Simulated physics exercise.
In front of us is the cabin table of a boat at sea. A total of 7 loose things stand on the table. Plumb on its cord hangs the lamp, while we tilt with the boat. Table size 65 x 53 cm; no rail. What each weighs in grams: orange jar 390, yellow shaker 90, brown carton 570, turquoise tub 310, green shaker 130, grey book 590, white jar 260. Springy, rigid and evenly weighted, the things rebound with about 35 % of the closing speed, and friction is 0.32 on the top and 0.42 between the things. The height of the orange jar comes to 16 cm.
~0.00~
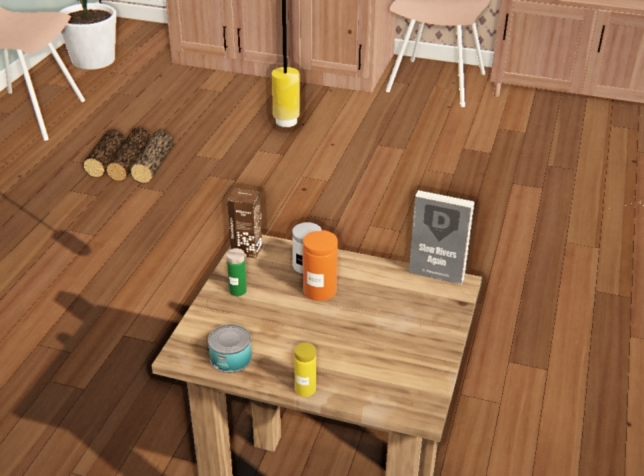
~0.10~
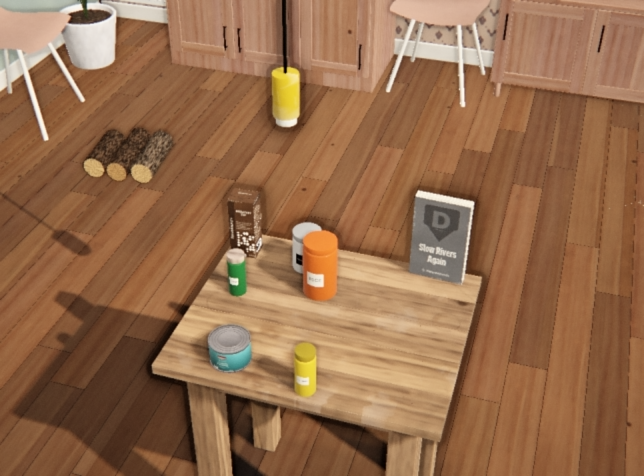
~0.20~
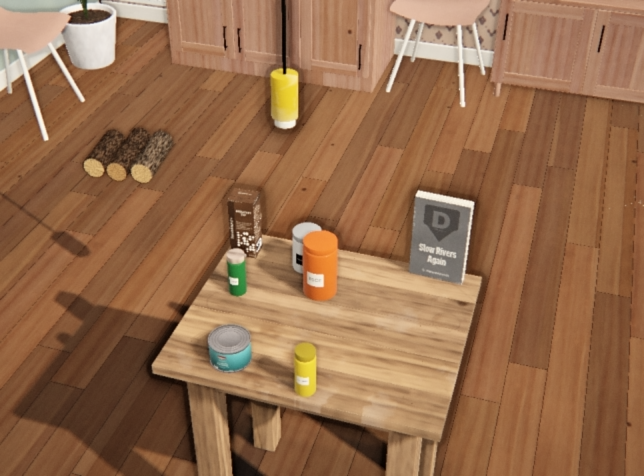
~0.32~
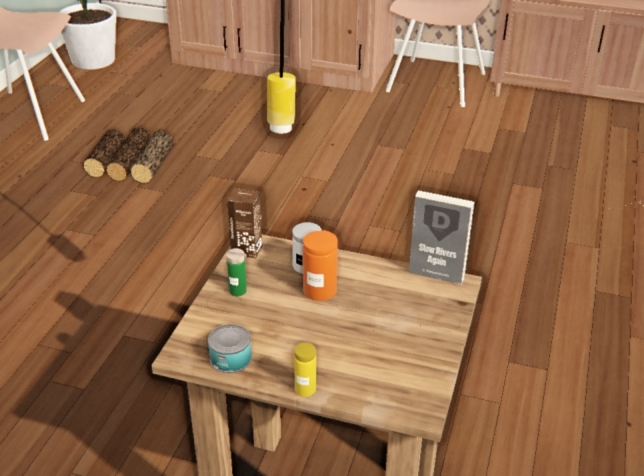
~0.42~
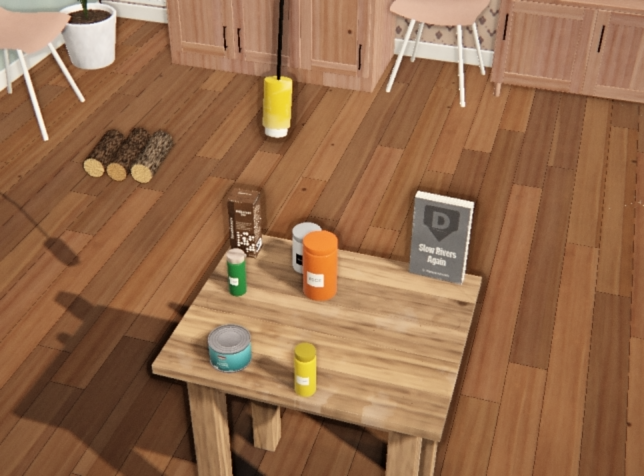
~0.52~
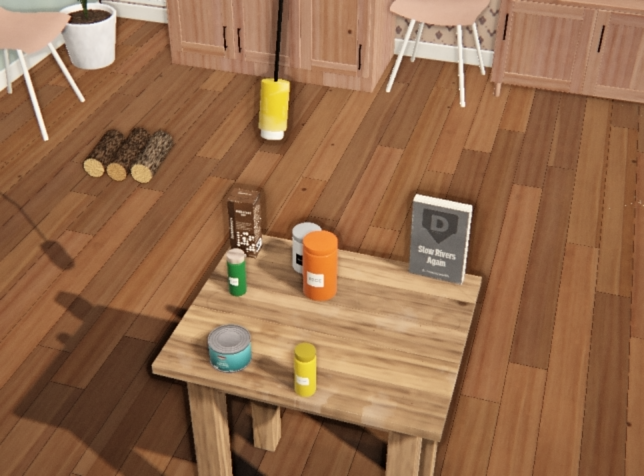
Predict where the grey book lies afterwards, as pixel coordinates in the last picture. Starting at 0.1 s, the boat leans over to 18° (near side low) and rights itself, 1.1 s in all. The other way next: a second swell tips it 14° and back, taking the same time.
Roughly (412, 335) in the last picture.
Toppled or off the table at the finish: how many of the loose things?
The tally is 1.
By 0.82 s, heel 14°, near side down; grey book on its side near (419, 315).
By 1.02 s, heel 4°, near side down; grey book on its side near (413, 331).
When it is over (2.8 s), lying over on the table, grey book; the other 6 within 5 cm of the start. End places, in pixels of the last picture, grey book near (412, 335).
